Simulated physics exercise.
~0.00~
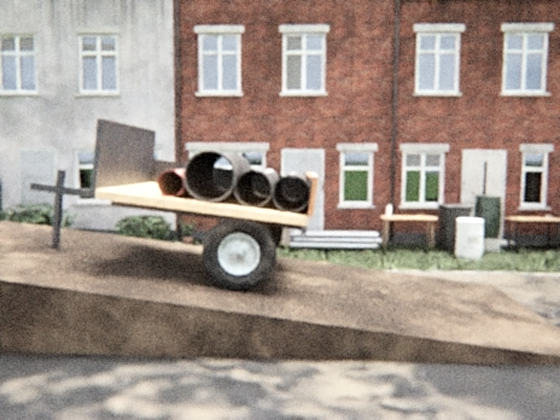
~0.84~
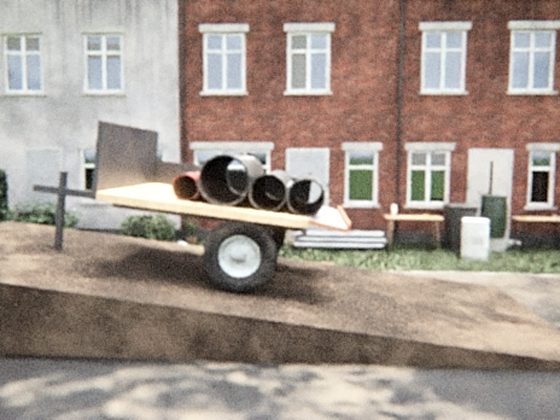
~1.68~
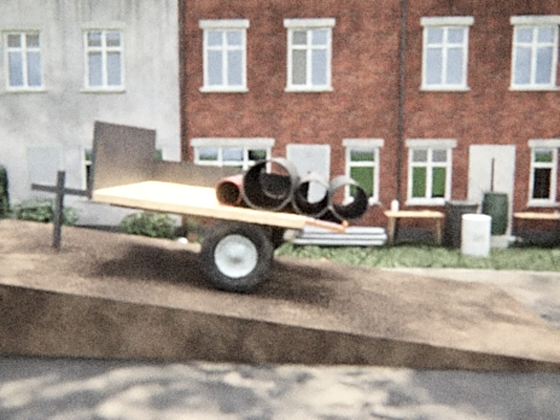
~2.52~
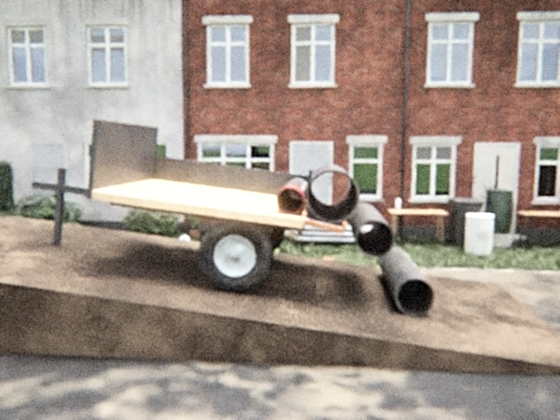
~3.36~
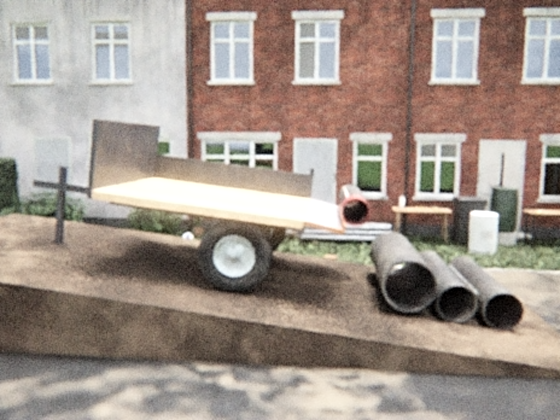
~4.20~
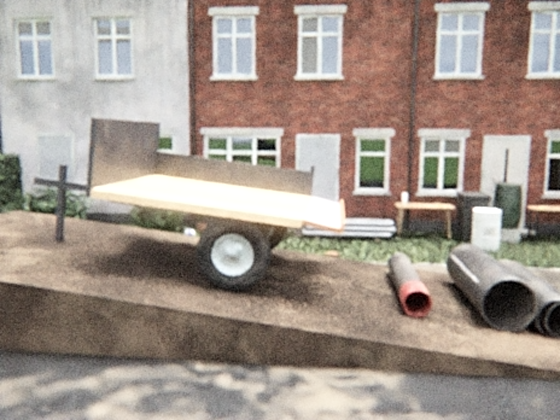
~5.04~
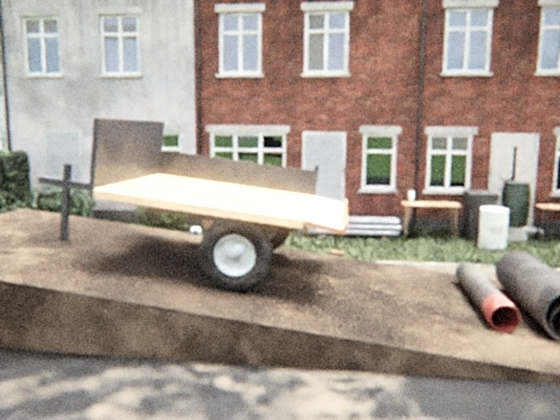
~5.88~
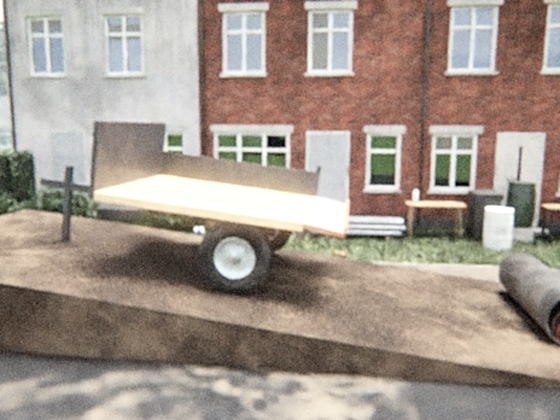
Four pipes, one of them red, rolled right along a tilted trailer bed and dropped off its low end, the red one last, then kept rolling down the dirt slope until only the red one was still partly in view at the right.
